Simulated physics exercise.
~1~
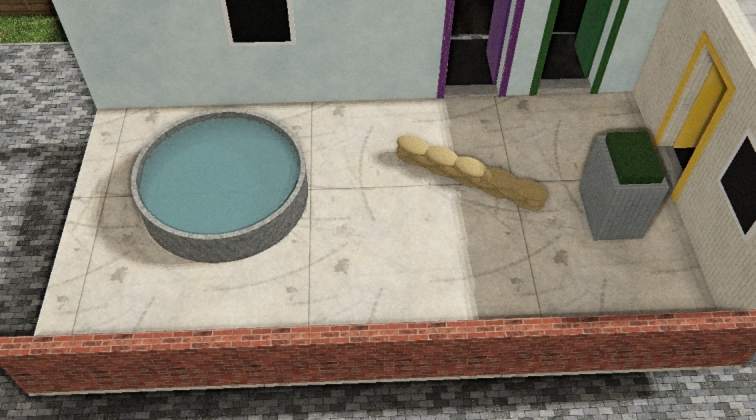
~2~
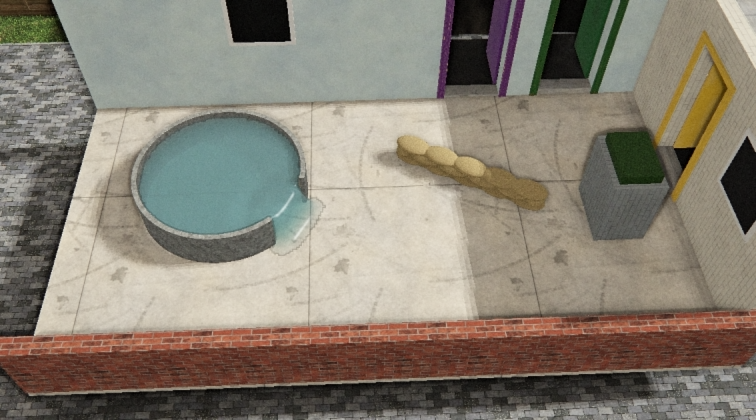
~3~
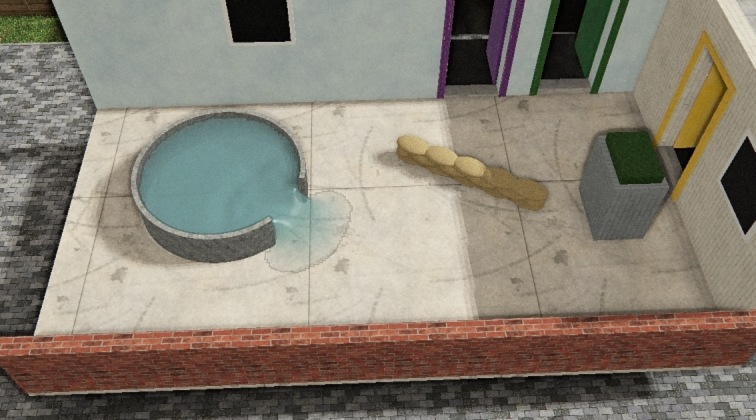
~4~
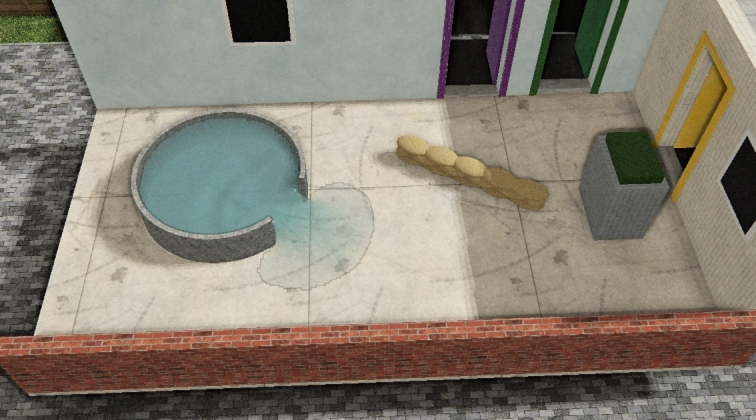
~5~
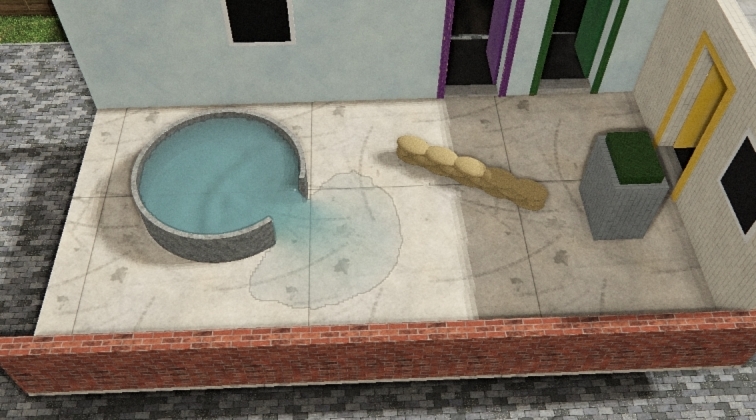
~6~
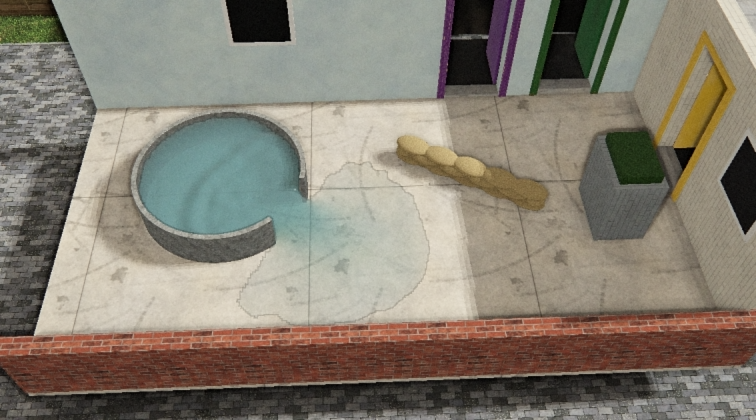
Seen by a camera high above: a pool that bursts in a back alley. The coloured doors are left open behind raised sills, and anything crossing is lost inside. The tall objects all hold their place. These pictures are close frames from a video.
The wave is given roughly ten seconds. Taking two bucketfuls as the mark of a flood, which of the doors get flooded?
The yellow door stays below the mark, the purple door stays below the mark, the green door stays below the mark.
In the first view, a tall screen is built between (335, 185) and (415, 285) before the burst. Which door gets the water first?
First: The yellow one.
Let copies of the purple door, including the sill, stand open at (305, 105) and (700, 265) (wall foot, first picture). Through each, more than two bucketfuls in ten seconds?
Results, in sequence: Doesn't reach it and gets past it.
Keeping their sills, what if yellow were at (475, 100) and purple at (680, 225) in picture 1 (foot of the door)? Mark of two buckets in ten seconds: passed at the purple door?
In this case the purple door overshoots the mark.
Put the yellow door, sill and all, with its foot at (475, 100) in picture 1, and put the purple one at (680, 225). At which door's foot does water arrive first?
The purple-painted one is first.
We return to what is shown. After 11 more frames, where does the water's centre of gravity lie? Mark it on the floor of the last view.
The centre of mass sits at about (284, 219).
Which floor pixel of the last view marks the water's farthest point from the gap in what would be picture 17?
My estimate: Roughly (638, 340).
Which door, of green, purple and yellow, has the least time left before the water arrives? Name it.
Result: The door marked yellow.
A moment on, water covers 25 % of the floor; the yellow door not reached, the purple door not reached, the green door not reached.
Next, water covers 30 % of the floor; the yellow door not reached, the purple door not reached, the green door not reached.
Then, water covers 40 % of the floor; the yellow door not reached, the purple door not reached, the green door not reached.
Later, water covers 55 % of the floor; the yellow door wet at the sill, nothing in, the purple door not reached, the green door wet at the sill, nothing in.
In the end, water covers 75 % of the floor; the yellow door wet at the sill, nothing in, the purple door under two buckets in, the green door wet at the sill, nothing in.
